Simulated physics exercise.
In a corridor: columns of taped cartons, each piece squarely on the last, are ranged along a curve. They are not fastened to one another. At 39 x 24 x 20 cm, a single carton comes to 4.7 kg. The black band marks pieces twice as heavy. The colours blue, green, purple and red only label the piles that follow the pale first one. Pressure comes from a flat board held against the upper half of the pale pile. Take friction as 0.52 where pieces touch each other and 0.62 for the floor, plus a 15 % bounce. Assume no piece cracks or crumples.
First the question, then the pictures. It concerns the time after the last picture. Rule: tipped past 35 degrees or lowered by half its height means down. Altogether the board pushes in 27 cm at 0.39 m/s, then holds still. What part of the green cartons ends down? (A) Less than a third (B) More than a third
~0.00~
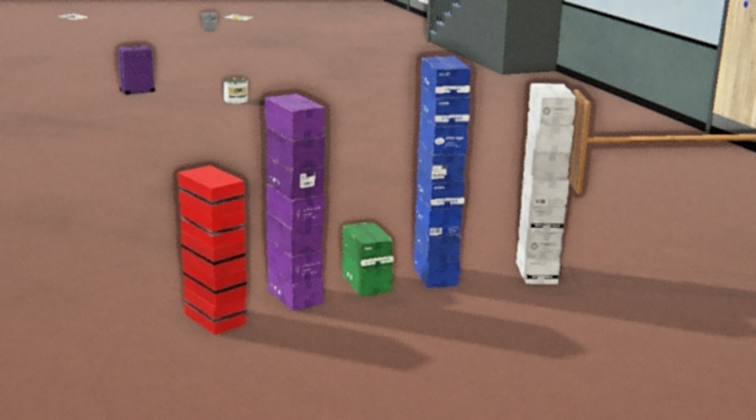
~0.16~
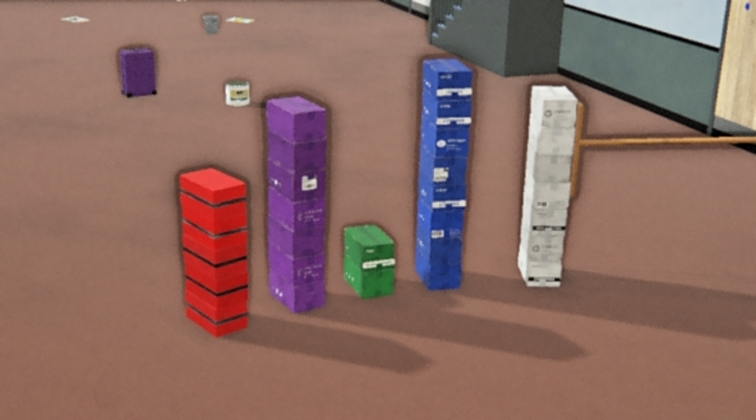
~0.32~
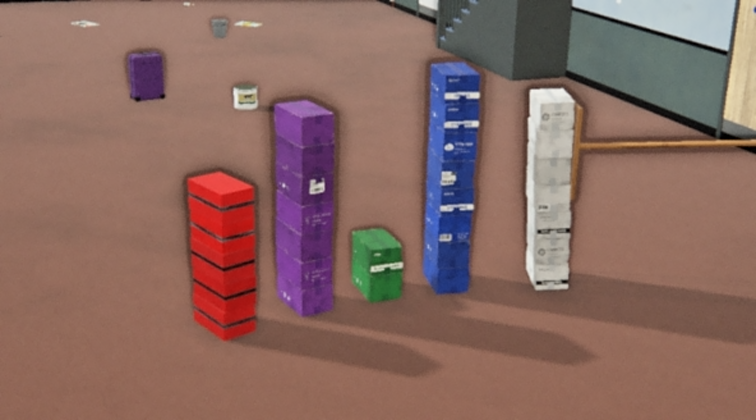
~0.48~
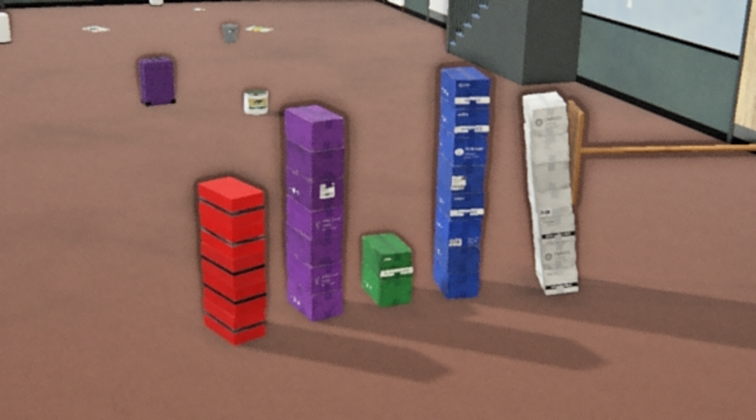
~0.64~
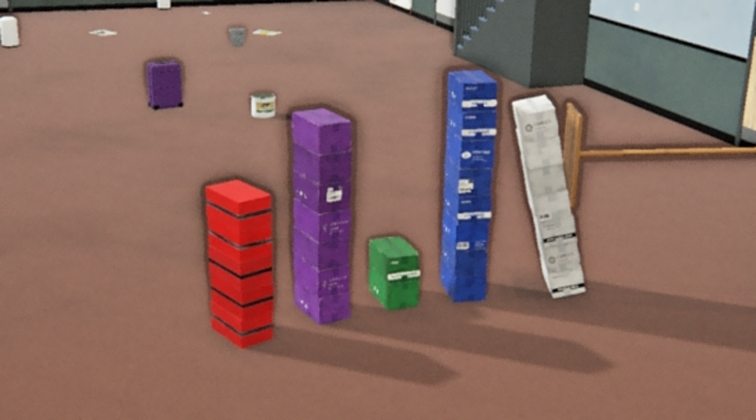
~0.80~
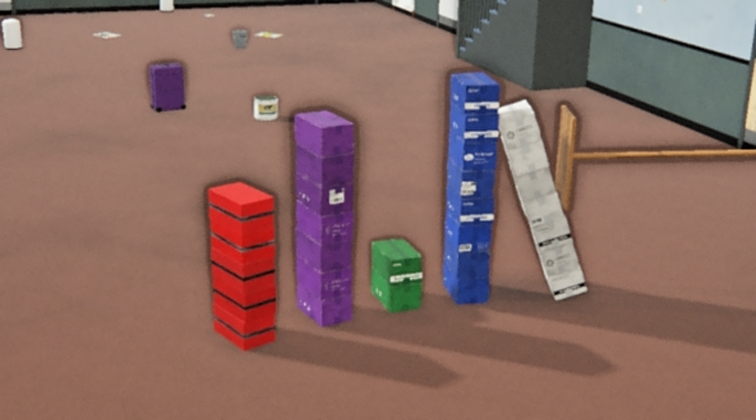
A.
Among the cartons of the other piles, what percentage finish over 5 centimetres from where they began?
Shifted fraction is 90 per cent.
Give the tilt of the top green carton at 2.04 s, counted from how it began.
Tilt from start: Approx. 0 degrees.
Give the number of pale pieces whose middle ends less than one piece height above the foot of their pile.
Number of pale pieces - 5.
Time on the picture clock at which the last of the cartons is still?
At about 5.0 s.
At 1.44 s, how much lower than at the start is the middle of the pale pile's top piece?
I'd put it at close to 20 cm below where it started.
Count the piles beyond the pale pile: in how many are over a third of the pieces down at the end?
Total count: 3.
After 1.44 s, 7 of the pale pile down; none of the 2 green cartons down (0 of 22 in all colours); top green carton unmoved; top blue carton leaning 17°.
After 2.04 s, 7 of the pale pile down; none of the 2 green cartons down (8 of 22 in all colours); top green carton shifted 53 mm; top blue carton leaning 50°, 47 cm lower.
After 3.10 s, 7 of the pale pile down; none of the 2 green cartons down (18 of 22 in all colours); top green carton leaning 18°; top purple carton on its side.
At rest (5.3 s), 7 of the pale pile down; none of the 2 green cartons down (18 of 22 in all colours); top green carton leaning 18°; top red carton upside down. That is 0 per cent. As the last picture would show them, middles, top green carton near (380, 262), top red carton near (24, 410).
